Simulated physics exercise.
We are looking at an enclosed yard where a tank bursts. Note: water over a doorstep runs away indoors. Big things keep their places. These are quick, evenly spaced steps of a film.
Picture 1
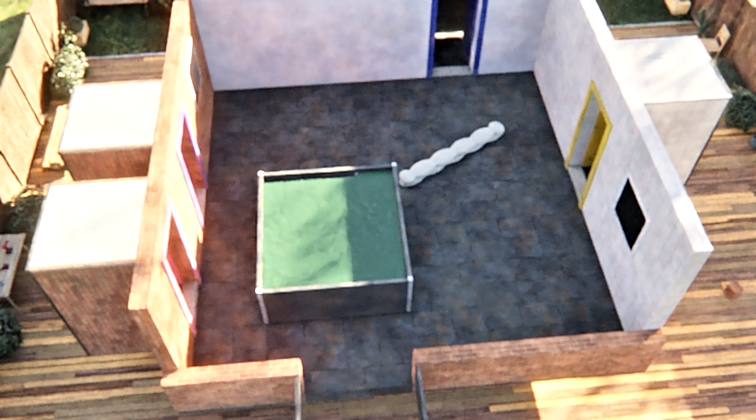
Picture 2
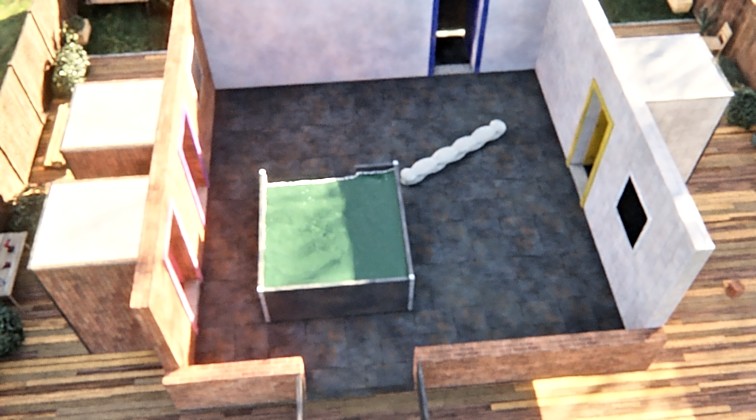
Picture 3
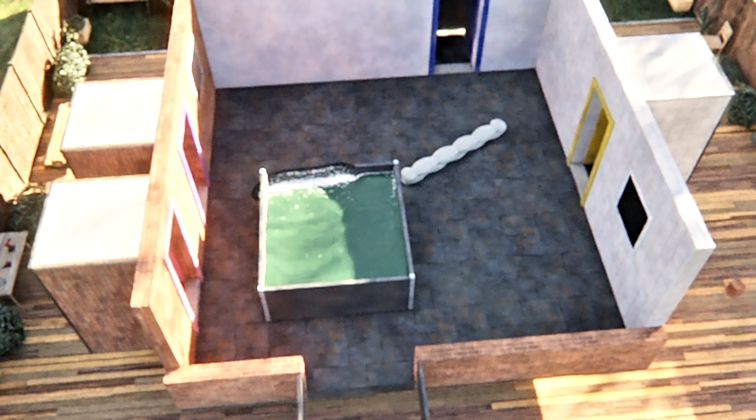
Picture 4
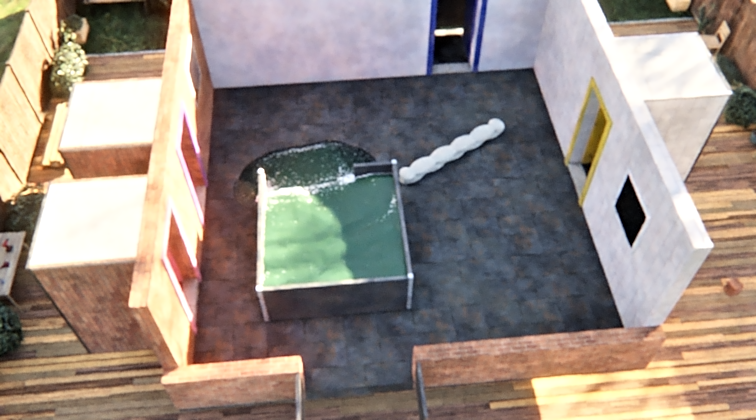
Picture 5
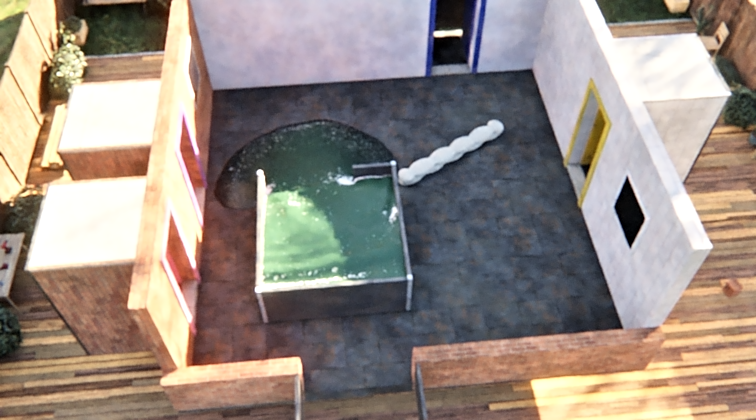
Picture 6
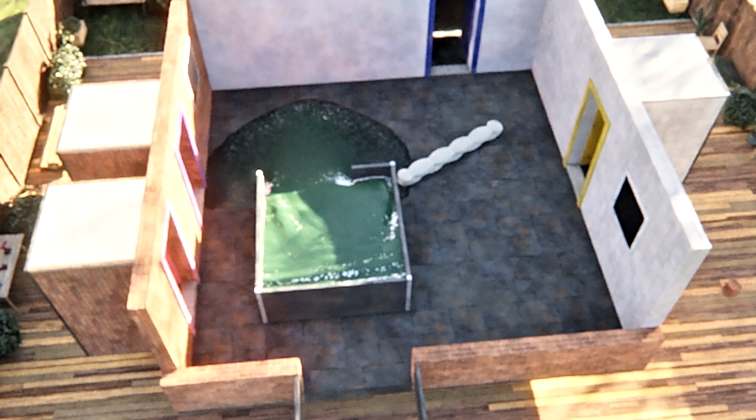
Green water pours out through the tank's far side and spreads across the dark yard floor.
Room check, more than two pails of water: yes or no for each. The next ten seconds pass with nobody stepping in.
Pink door, no; blue door, yes; purple door, yes; yellow door, no.
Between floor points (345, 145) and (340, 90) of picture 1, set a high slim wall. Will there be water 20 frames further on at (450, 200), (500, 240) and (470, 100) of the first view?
Taking the points in the order given, they are high and dry, high and dry and inundated.
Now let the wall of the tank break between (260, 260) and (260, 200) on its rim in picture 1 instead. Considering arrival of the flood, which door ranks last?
Answer: The door marked yellow.
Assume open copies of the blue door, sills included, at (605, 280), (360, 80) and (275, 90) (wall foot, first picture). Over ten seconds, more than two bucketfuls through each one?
In the listed order: Stays within it, tops the limit, tops the limit.
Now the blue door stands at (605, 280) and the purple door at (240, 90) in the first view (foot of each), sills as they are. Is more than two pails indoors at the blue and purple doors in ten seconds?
Result - blue door: Remains below the limit; purple door: Crosses the limit.
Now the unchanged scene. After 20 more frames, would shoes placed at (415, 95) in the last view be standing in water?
Looking there, it would be swamped.
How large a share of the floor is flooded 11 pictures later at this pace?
About 30 %.
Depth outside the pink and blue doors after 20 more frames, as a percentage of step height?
Estimate, in order: 0 and 210 percent.
A moment on, water covers 30 % of the floor; the pink door not reached, the blue door not reached, the purple door wet at the sill, nothing in, the yellow door not reached.
Next, water covers 30 % of the floor; the pink door not reached, the blue door under two buckets in, the purple door wet at the sill, nothing in, the yellow door not reached.
Then, water covers 45 % of the floor; the pink door not reached, the blue door under two buckets in, the purple door wet at the sill, nothing in, the yellow door not reached.
Later, water covers 80 % of the floor; the pink door wet at the sill, nothing in, the blue door over two buckets in, the purple door over two buckets in, the yellow door wet at the sill, nothing in.
In the end, water covers 95 % of the floor; the pink door wet at the sill, nothing in, the blue door far over two buckets in, the purple door over two buckets in, the yellow door wet at the sill, nothing in.
